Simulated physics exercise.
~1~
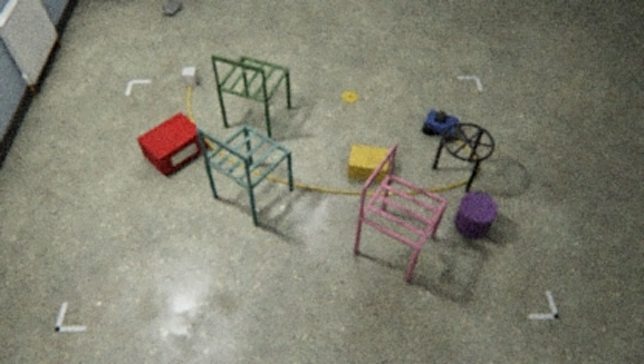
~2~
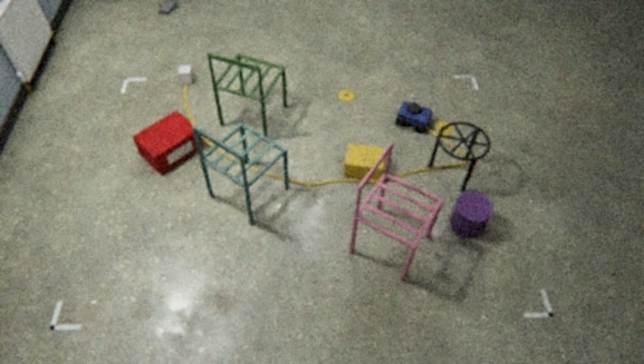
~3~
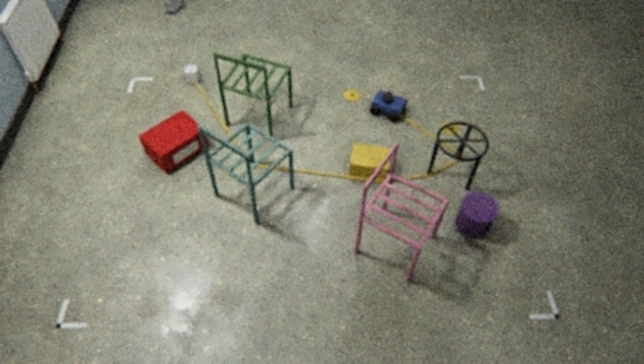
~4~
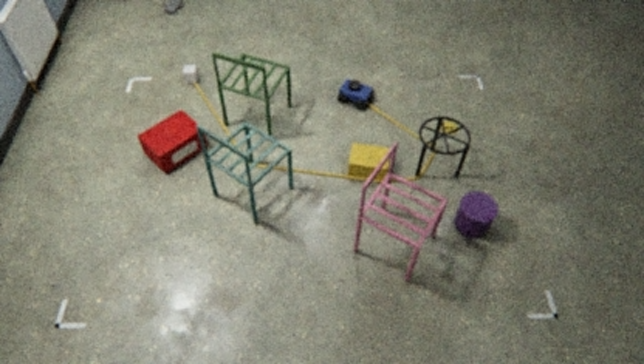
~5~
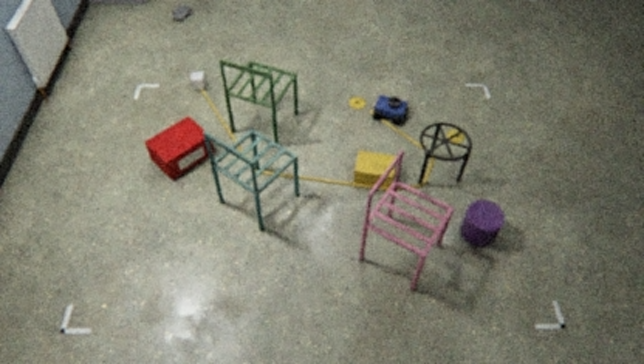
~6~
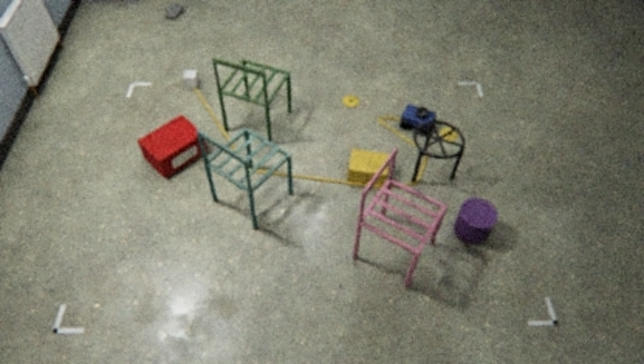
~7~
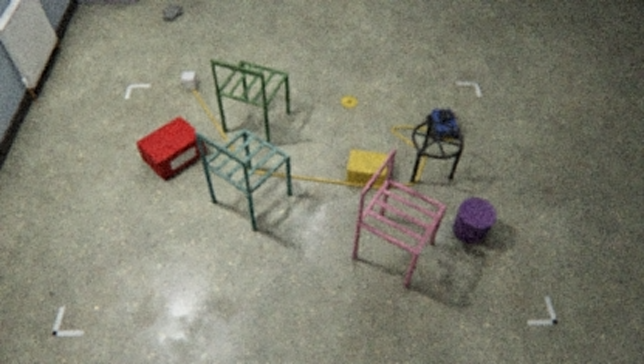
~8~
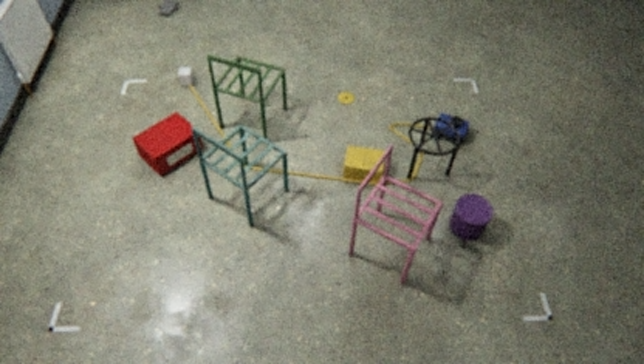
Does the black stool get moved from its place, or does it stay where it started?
The black stool gets moved. It ends a little to the left of where it started, still upright.
